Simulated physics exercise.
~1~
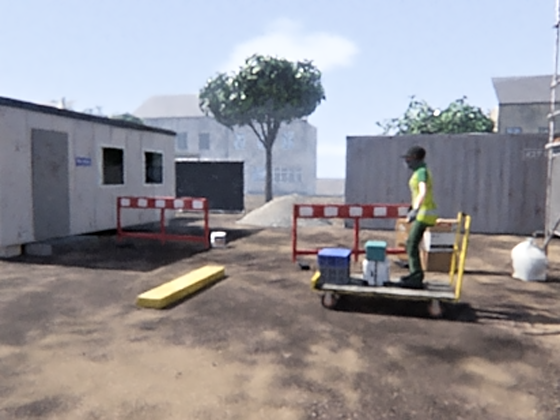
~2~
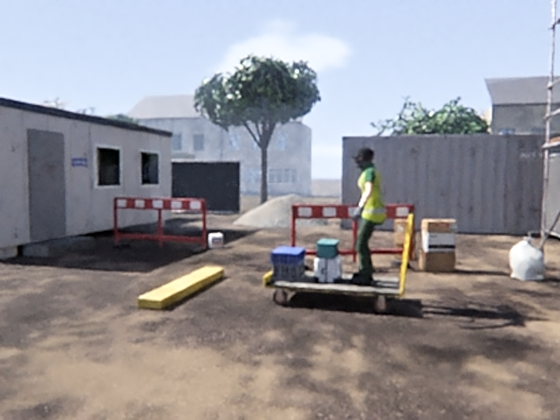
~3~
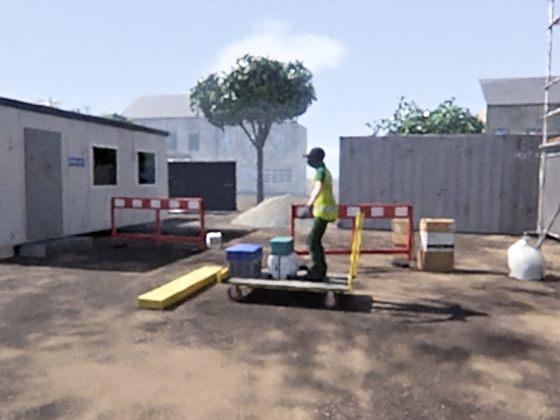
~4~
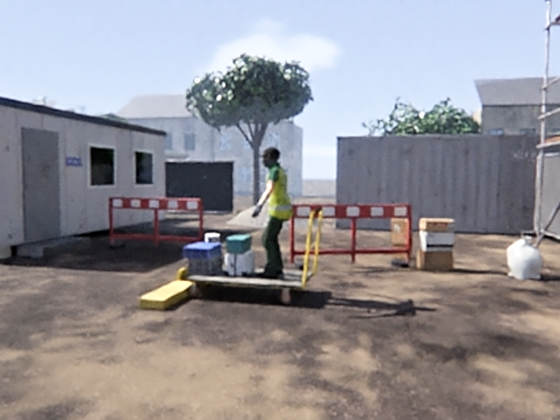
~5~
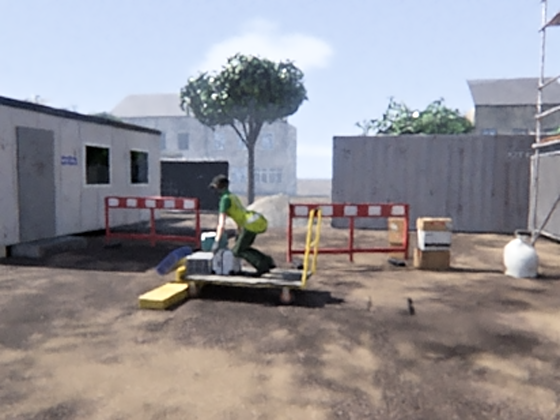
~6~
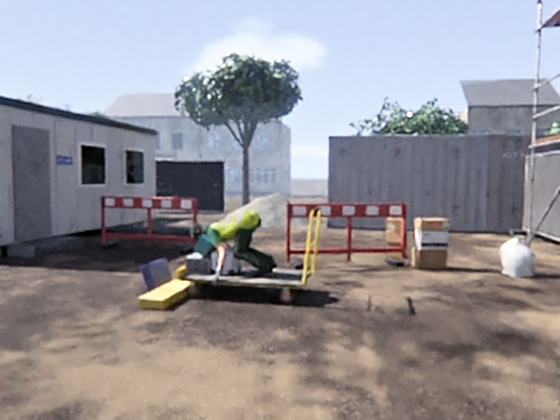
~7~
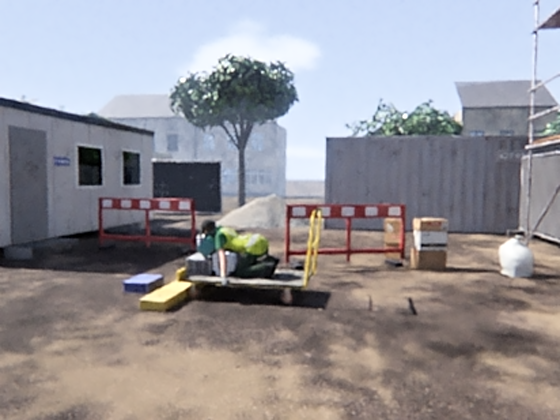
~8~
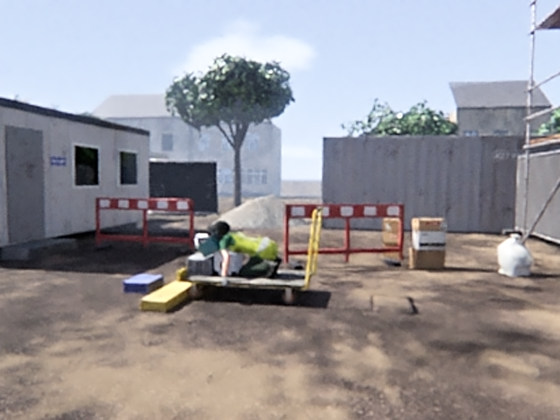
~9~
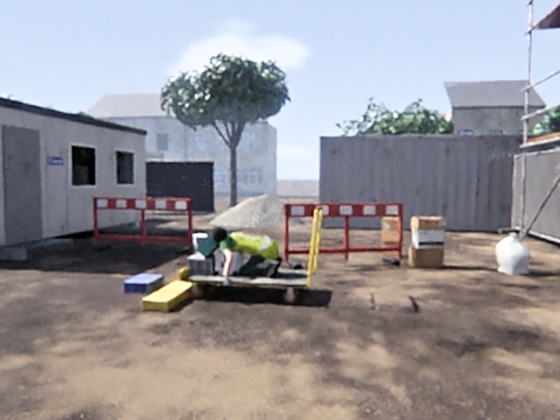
Worker in a yellow vest riding a flat cart left into a yellow beam, pitching down onto the deck as a blue crate tumbles off.
